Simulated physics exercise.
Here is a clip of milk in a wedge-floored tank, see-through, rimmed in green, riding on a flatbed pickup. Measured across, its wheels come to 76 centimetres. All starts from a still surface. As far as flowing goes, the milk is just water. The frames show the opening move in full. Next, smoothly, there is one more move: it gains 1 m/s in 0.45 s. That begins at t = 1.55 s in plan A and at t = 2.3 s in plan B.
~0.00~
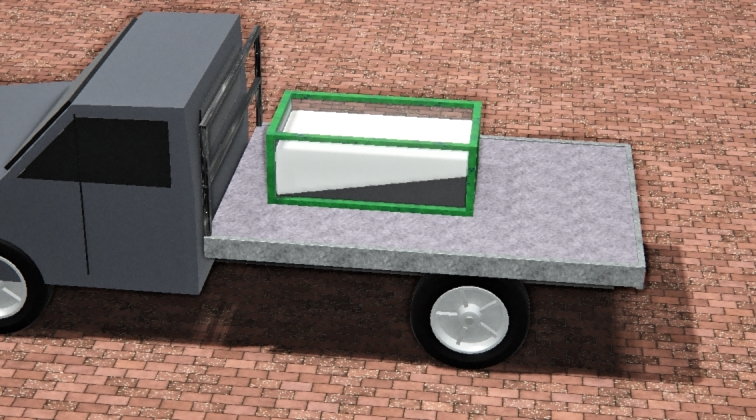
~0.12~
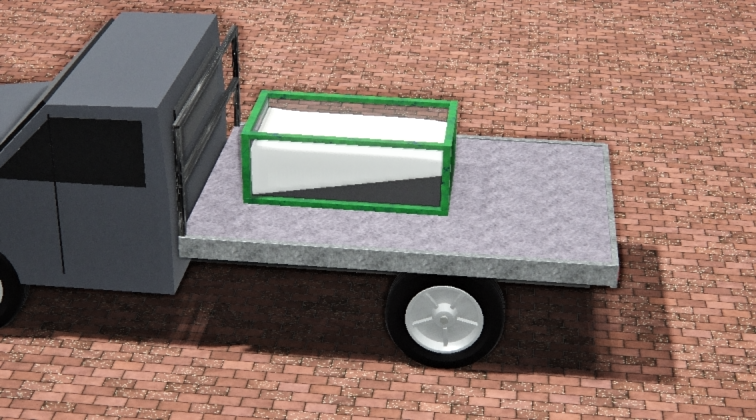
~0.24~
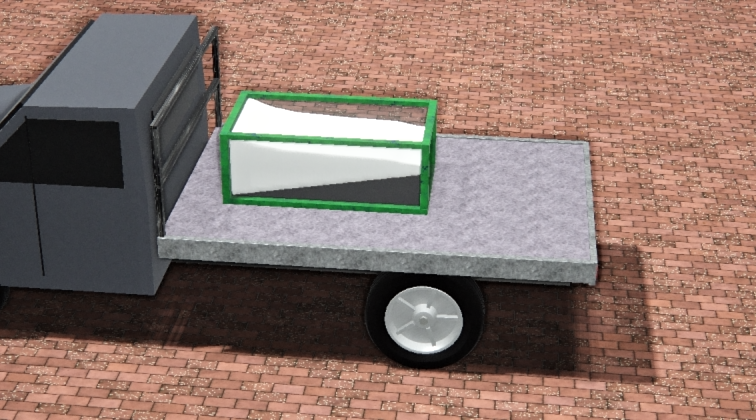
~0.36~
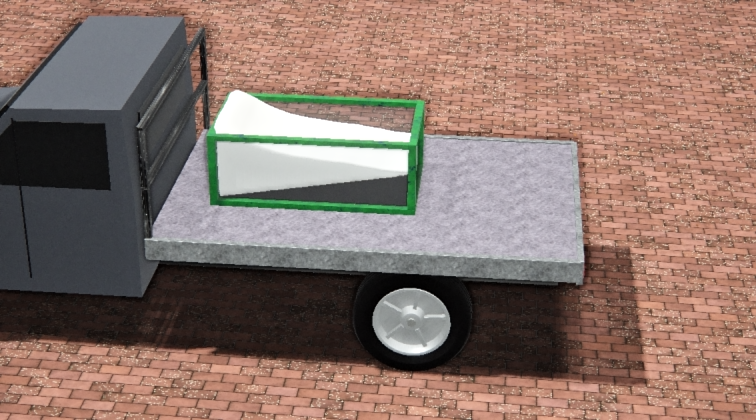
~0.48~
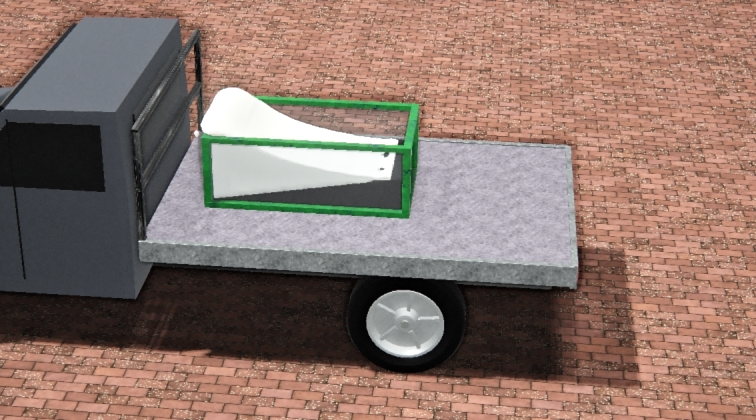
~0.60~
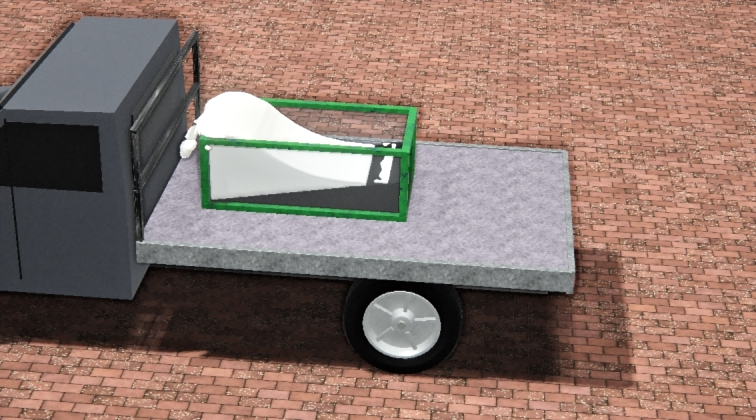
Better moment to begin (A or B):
The better moment is A.
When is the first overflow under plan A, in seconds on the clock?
First escape: Approx. 0.7 s.
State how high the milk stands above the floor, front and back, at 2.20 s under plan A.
Front reads 16 centimetres, back reads 44 centimetres.
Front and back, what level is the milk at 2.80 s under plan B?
Measured: Front = 18 cm, back = 40 cm.
For plan A, 2.20 s in, it stands 44 cm high behind and 16 cm in front; 10 per cent has gone over the front and the back.
For plan A, 4.99 s in, 10 per cent has gone over the front and the back, 20 of 187 litres.
For plan B, 2.80 s in, it stands 40 cm high behind and 19 cm in front; 10 per cent has gone over the front and the back.
For plan B, 5.74 s in, 17 per cent has gone over the back and the front, 31 of 187 litres.
